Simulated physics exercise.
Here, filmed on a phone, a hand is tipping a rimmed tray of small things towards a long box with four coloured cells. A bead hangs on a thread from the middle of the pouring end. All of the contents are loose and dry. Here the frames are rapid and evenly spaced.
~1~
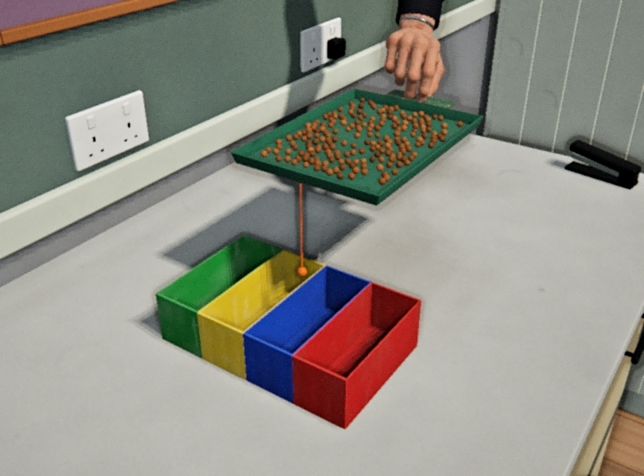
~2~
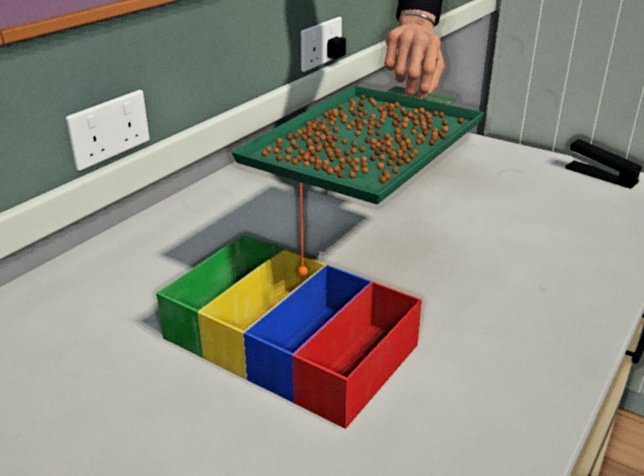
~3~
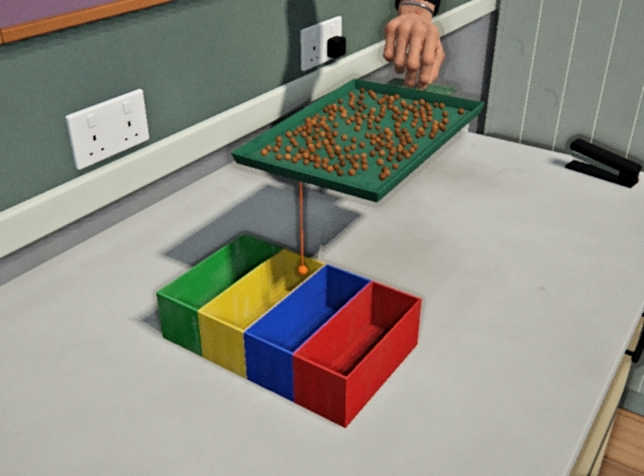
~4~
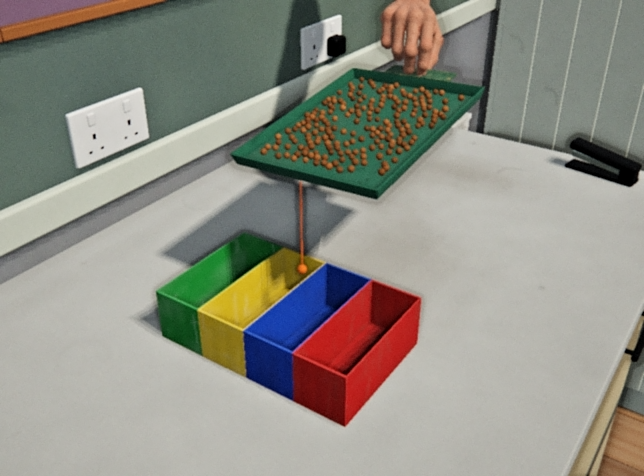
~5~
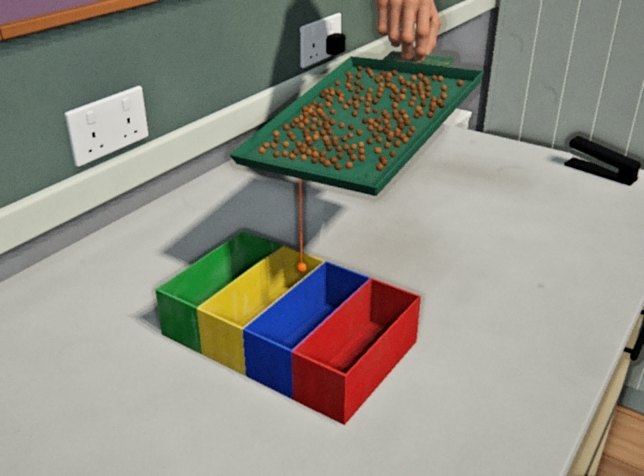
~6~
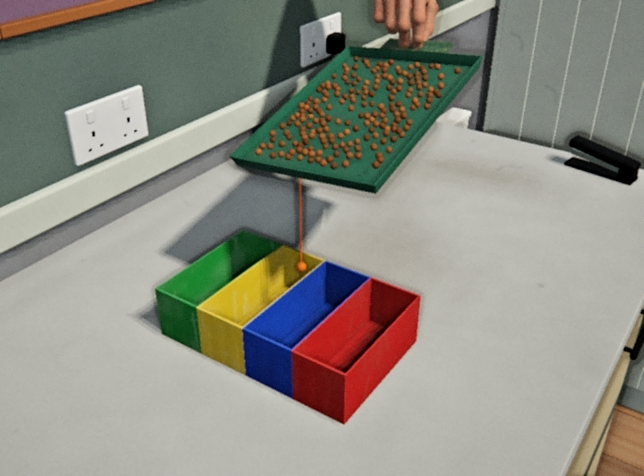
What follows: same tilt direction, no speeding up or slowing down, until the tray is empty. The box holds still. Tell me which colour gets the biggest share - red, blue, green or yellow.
The biggest share goes to green.
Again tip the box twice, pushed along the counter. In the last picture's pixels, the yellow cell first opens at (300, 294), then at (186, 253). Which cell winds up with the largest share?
The first placement favours the green one, while the second favours blue.
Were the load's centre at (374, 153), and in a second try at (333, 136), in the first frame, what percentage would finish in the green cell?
From the first start you get 60 in a hundred, from the second 80 in a hundred.
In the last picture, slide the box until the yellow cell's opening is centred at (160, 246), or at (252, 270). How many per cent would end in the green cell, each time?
0 % and 40 %.
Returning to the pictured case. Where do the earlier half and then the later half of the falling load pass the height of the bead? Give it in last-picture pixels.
I'd place the first part at (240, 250) and the rest at (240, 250).
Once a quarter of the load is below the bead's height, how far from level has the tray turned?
It has tipped about 80 degrees.
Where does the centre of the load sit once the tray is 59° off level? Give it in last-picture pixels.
The load's middle is around (263, 158).
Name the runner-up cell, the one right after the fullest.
The runner-up is the yellow one.
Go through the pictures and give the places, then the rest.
In the first frame, corners of the pouring end at (236, 151) and (377, 193), level; middle of the load at (357, 136), cereal balls; bead on its thread at (302, 272); green cell at (179, 321); yellow cell at (222, 342); blue cell at (269, 364); red cell at (319, 387).
In the second frame, corners of the pouring end at (236, 151) and (378, 192), level; middle of the load at (358, 134).
In the third frame, corners of the pouring end at (236, 152) and (377, 190), tipped barely, lowest at the left corner; middle of the load at (357, 129).
In the fourth frame, corners of the pouring end at (235, 153) and (376, 187), tipped a little, lowest at the left corner; middle of the load at (357, 121).
In the fifth frame, corners of the pouring end at (234, 153) and (374, 184), tipped a little, lowest at the left corner; middle of the load at (355, 114).
In the sixth frame, corners of the pouring end at (234, 155) and (373, 182), tipped clearly, lowest at the left corner; middle of the load at (351, 108); green cell at (179, 316); yellow cell at (222, 337); blue cell at (268, 359); red cell at (319, 382).
Soon after the last picture, tray tipped steeply; most on the tray; a small part in the green cell; a stray few in the yellow cell; a small part falling or outside the box.
A little later, tray tipped right over; a small part on the tray; about two thirds in the green cell; about a quarter in the yellow cell; a small part falling or outside the box.
Later still, tray tipped past a quarter turn; most in the green cell; about a quarter in the yellow cell; a stray few falling or outside the box.
At rest, tray tipped past a quarter turn; most in the green cell; about a quarter in the yellow cell; none in the red cell; none in the blue cell; a stray few outside the box.
